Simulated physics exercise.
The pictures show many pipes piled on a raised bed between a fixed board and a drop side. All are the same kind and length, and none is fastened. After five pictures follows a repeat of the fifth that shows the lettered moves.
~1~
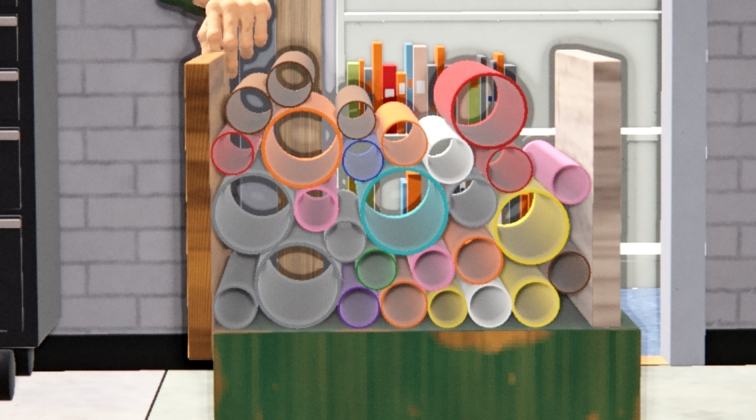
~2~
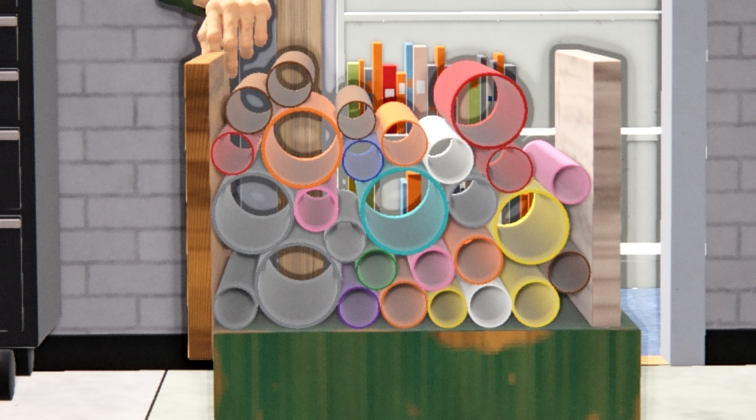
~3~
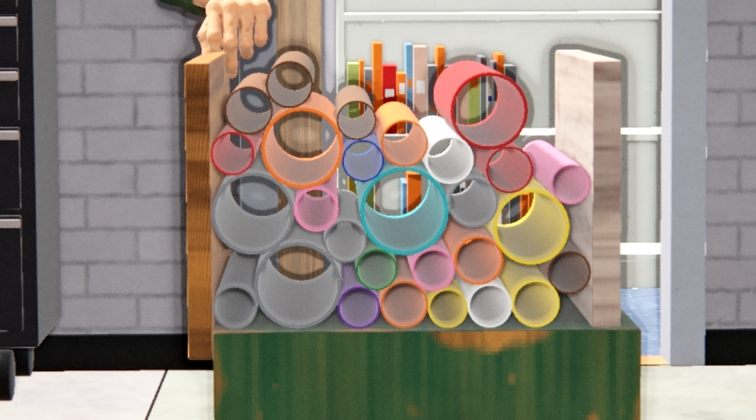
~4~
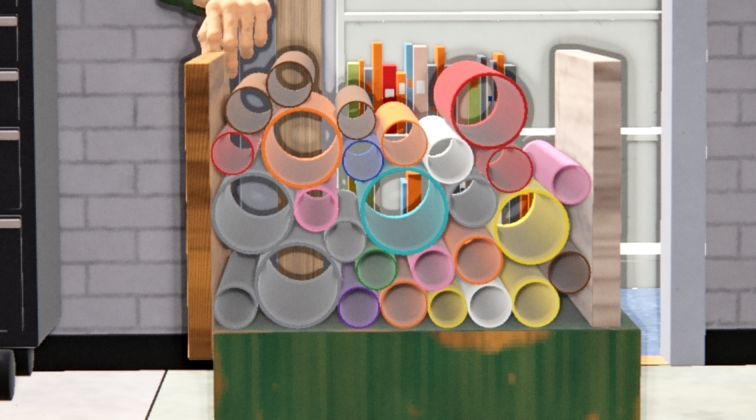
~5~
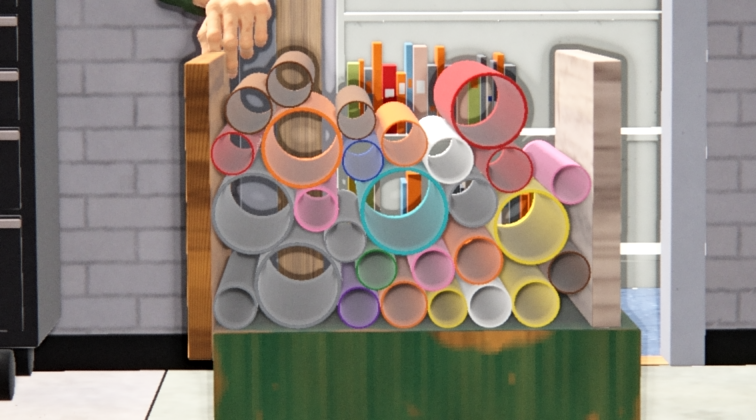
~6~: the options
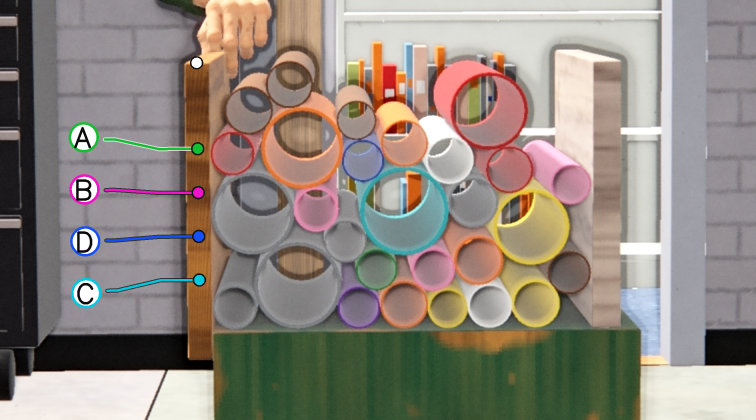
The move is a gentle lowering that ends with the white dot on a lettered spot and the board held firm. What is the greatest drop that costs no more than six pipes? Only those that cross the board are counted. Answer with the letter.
Mark C is as low as it can go.
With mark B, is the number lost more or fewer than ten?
At B, fewer than ten.
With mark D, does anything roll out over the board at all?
At D: Yes.
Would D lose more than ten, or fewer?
It loses fewer than ten.
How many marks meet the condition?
Four of the four.
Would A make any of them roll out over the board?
At A: No.
On the copy, A at (198, 149); B at (198, 192); C at (199, 280); D at (199, 236); the white dot at (197, 63).
On C. First, top of the board (210, 158).
Then, top of the board (211, 266).
Finally, top of the board (211, 279), three out over the board.
By contrast, A none out over the board; B two out over the board; D three out over the board.
